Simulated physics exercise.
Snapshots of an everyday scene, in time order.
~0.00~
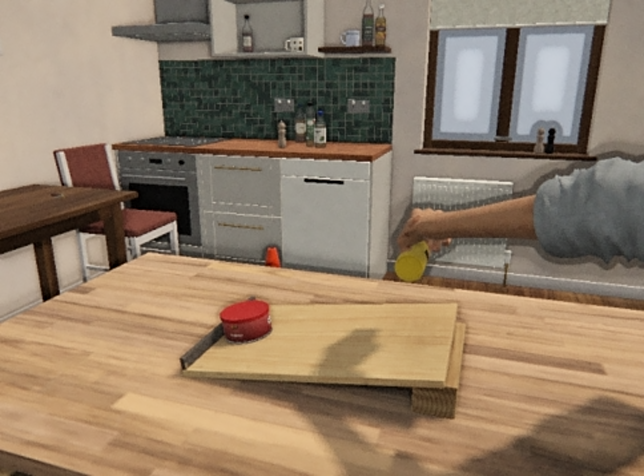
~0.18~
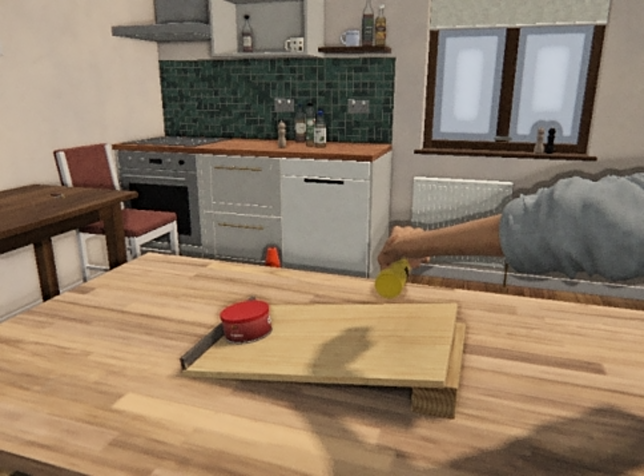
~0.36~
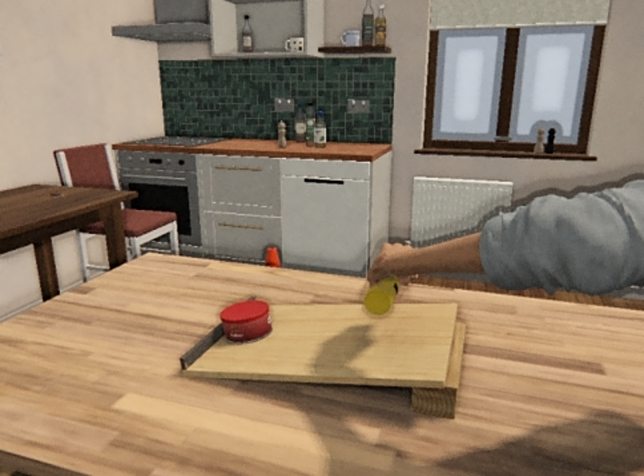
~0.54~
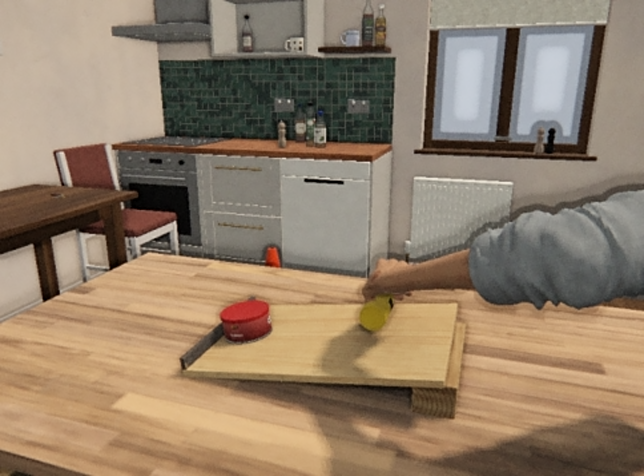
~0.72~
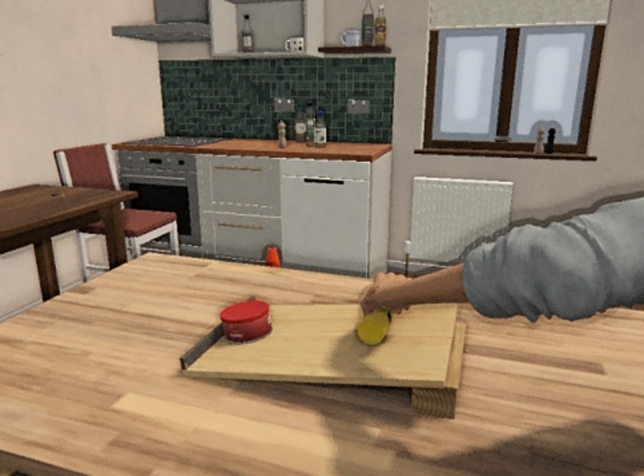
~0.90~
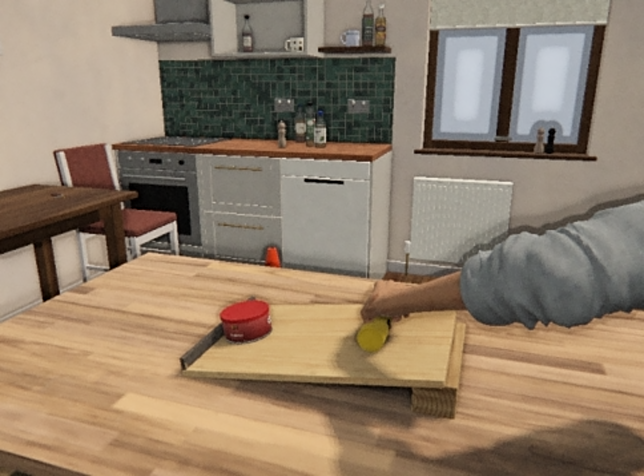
To begin with, a hand reaching in from the right holds a small yellow object above a sloping wooden board, where a red tub sits at the lower left end. The hand moves left and downward, then lowers the yellow object to the board's surface, still gripping it, while the tub stays still.
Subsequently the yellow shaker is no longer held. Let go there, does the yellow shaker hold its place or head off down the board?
Looks to me like it's on the move there.
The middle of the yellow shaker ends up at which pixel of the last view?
It finishes at around (278, 323).
After 1.30 s, yellow shaker shifted about its own width near (360, 324).
After 1.50 s, yellow shaker shifted well along near (329, 324).
After 1.60 s, yellow shaker shifted well along near (308, 324).
After 1.70 s, yellow shaker shifted well along near (284, 323).
In the end (2.2 s), moved from the start, yellow shaker; red tub unmoved. At the end, from the last picture's camera, yellow shaker near (278, 323). The yellow shaker runs down the board.
